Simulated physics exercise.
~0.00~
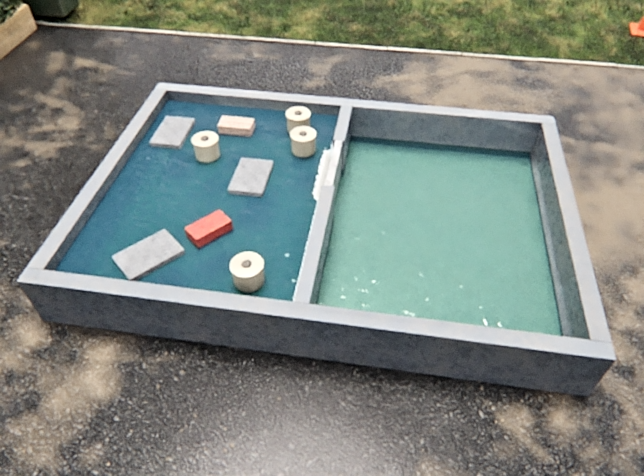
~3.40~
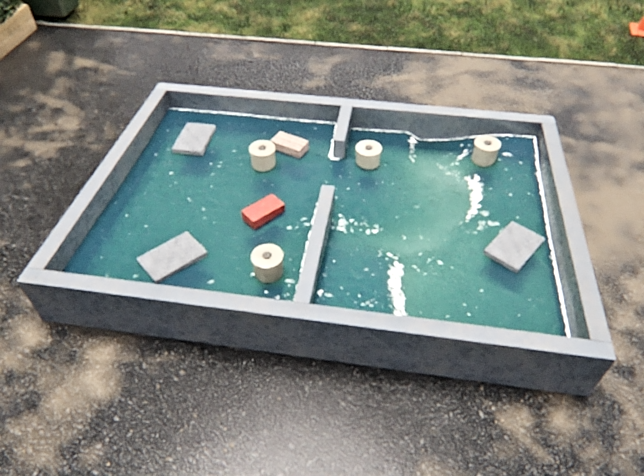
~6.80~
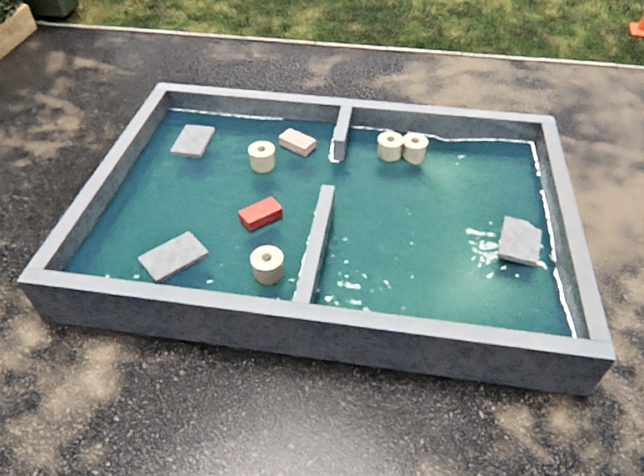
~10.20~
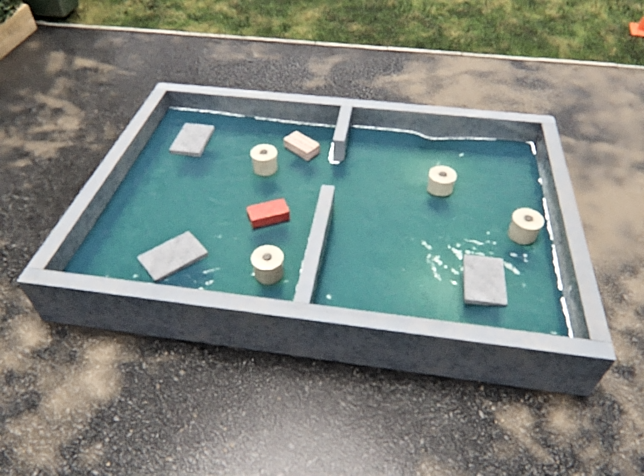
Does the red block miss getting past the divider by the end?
Yes, the red block falls short. It drifts a little to the right but is still floating on the left side of the divider at the end.
Grey slabs, cream ring-shaped floats, a pale block and a red block drift in the dark blue left half of a grey basin, seen from above on dark, patchy ground beside grass. The paler green right half is empty of objects. Once a gap opens in the divider, the water mixes and foams, and two floats and one slab pass into the right side. The two floats come together near the back wall, then separate as the slab shifts toward the front. At the end, the red block floats left of the divider with the remaining things.
